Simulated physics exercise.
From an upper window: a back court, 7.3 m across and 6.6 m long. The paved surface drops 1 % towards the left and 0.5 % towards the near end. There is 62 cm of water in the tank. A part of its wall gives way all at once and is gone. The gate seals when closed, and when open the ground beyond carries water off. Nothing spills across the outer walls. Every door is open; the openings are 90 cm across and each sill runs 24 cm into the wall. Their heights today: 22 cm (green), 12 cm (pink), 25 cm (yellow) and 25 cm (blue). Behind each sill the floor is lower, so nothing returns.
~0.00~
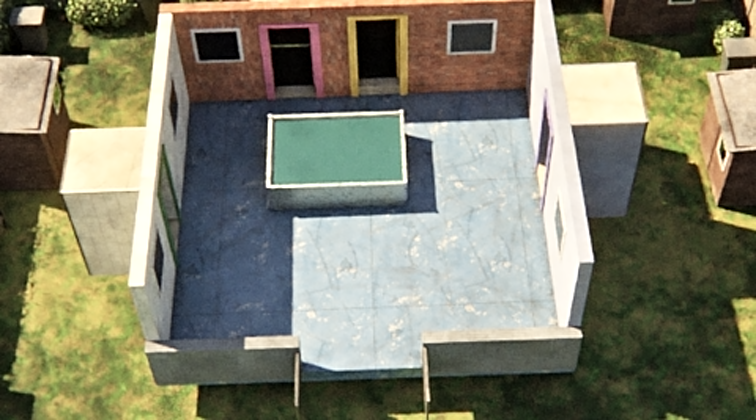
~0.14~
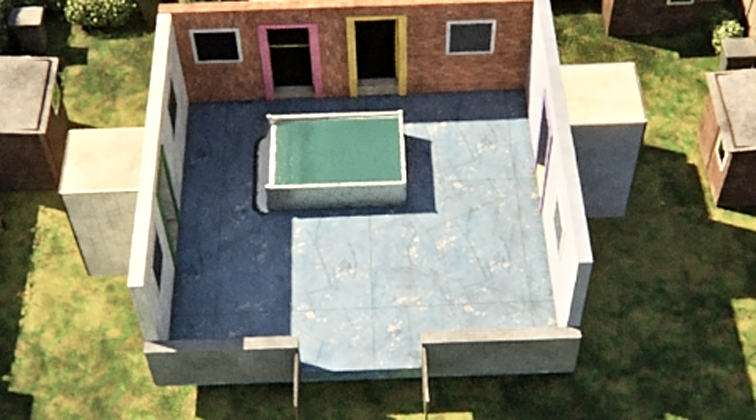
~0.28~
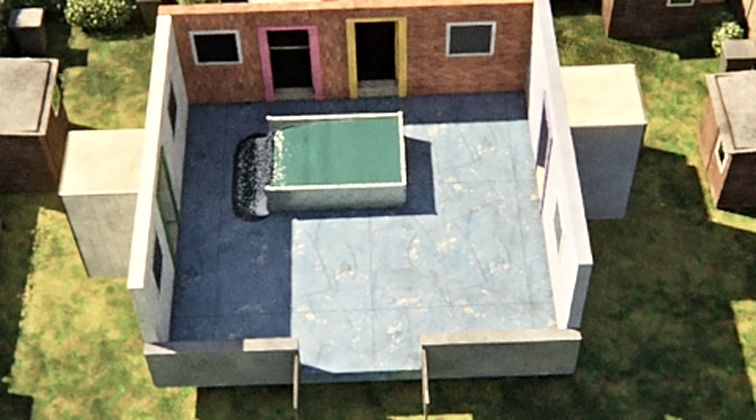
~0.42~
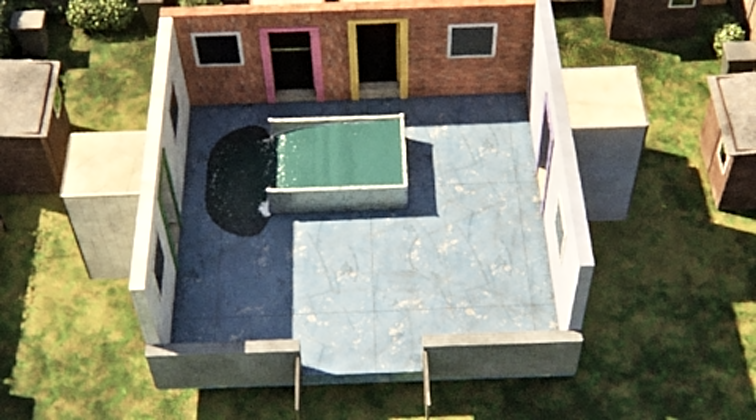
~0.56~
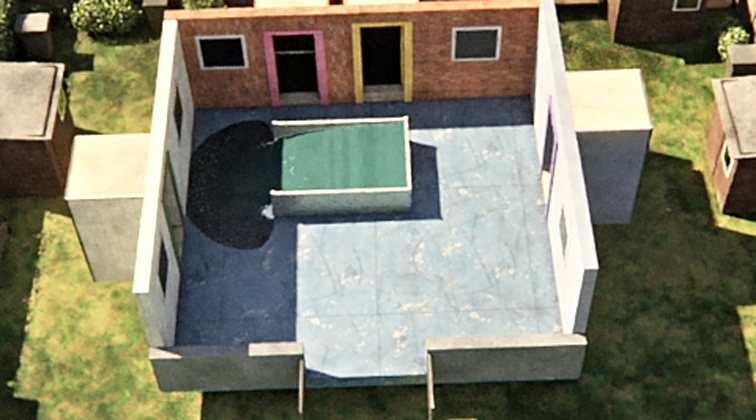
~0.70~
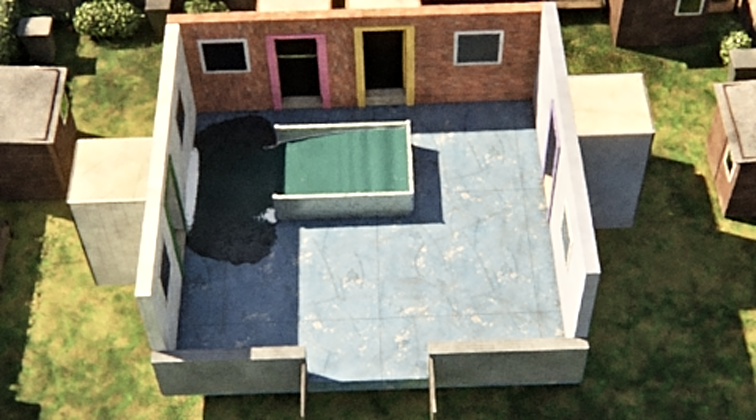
A walled court with a tank of green water, its left side giving way and dark water spreading across the blue floor.
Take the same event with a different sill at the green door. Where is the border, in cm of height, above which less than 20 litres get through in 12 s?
Some 20 cm above the ground.
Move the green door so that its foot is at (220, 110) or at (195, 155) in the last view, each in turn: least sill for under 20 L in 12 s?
About 35 and 33 cm.
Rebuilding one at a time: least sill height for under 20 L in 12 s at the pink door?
About 6.5 cm at pink.
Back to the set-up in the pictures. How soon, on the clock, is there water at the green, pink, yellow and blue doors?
Arrival: Green 0.8 s, pink 2.2 s, yellow 3.0 s, blue 5.5 s.
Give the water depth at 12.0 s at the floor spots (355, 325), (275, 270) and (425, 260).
About 9, 3 and 8 cm.
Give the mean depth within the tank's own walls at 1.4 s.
Some 38 cm.
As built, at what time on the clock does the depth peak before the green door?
Around 2.0 s.
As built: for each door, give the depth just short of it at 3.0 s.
In cm: Green 22, pink 9, yellow 2, blue 0.
After 1.4 s water covers 15 % of the floor, deepest (44 cm) near (190, 193); 21 cm at the green door, 0 litres in over its 22 cm sill.
After 3.0 s water covers 35 % of the floor, deepest (40 cm) near (196, 122); 22 cm at the green door, 8 litres in over its 22 cm sill.
After 12.0 s water covers 100 % of the floor, deepest (11 cm) near (349, 304); 7 cm at the green door, 10 litres in over its 22 cm sill.
At the green door as built, the water arrived by 0.8 s and peaked near 26 cm at 2.0 s.
With a sill of 16 cm, 42 litres would have come in within the 12 s; with 21.5 cm, 12 litres. So under 20 litres takes about 20 cm.
